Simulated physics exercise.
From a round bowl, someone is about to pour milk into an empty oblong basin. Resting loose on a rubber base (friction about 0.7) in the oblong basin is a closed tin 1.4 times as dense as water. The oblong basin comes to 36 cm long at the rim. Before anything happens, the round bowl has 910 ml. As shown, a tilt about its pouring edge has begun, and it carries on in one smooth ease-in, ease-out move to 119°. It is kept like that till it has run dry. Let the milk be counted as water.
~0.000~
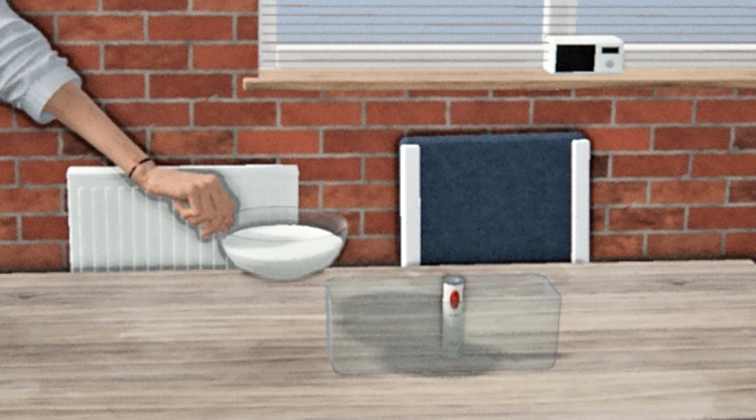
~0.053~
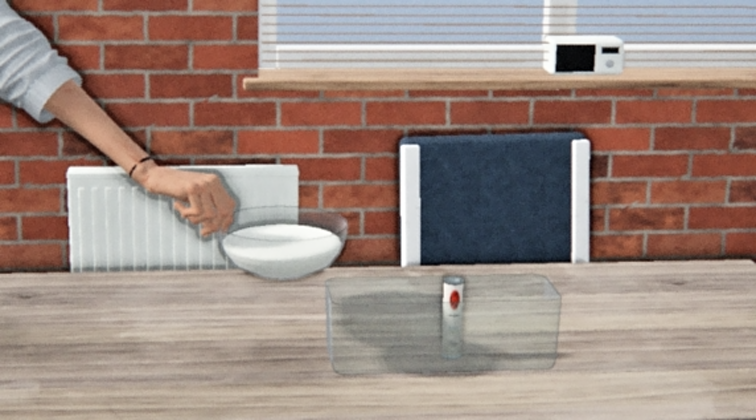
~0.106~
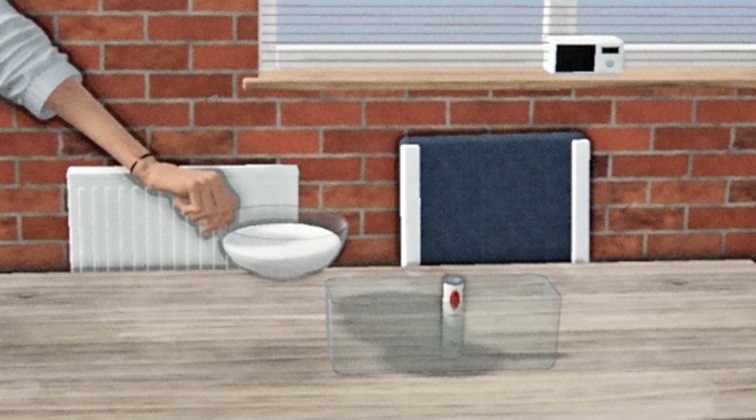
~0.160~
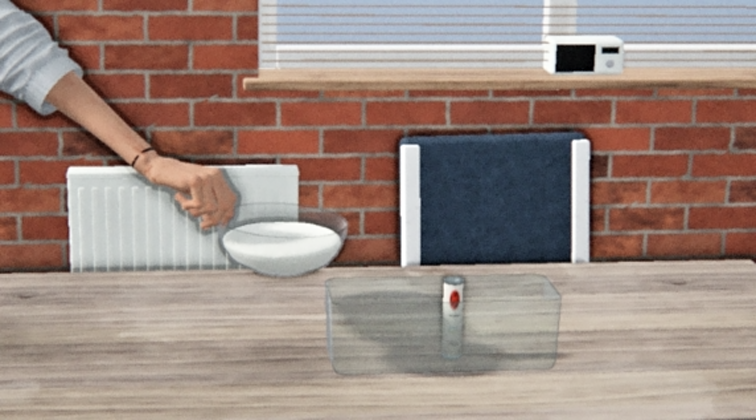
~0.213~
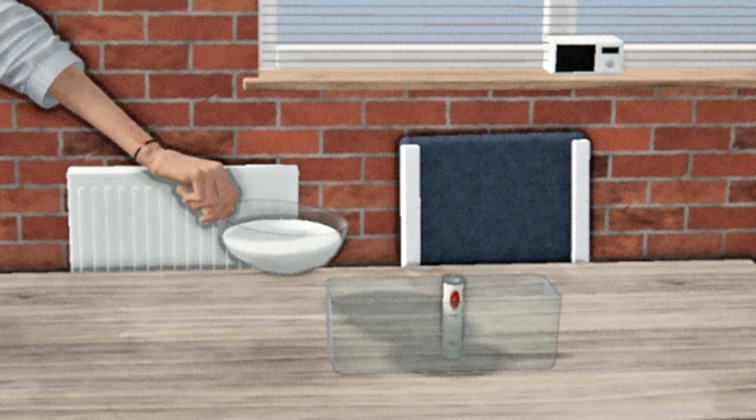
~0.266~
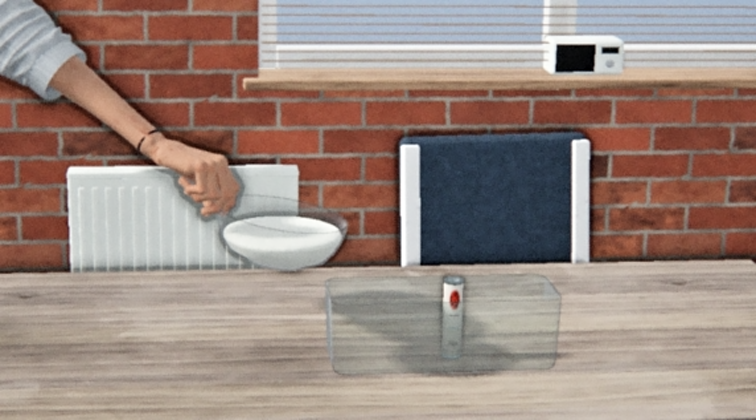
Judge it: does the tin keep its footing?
Yes, it keeps its footing.
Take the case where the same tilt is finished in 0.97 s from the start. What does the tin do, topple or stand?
Result: Tin tipped over.
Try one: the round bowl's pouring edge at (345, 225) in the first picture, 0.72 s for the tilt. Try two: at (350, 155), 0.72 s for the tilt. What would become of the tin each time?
Trial 1 - tin tips; trial 2 - tin tips.
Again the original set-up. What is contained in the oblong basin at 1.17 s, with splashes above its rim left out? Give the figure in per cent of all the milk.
Some 92 per cent.
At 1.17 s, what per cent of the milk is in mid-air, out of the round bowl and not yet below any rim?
Near 8 per cent, I'd say.
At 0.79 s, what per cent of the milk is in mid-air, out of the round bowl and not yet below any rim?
38 %.
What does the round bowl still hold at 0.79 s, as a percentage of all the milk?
I'd estimate some 50 % remains.
After 0.79 s the tilt is 64° and 50 per cent is still to pour; the tin stands where it began.
After 1.17 s the tilt is 105° and 0 per cent is still to pour; the tin stands where it began.
After 1.57 s the tilt is 119° and 0 per cent is still to pour; the tin stands where it began.
After 2.01 s the tilt is 119° and 0 per cent is still to pour; the tin stands where it began.
In the end the tin stands where it began.
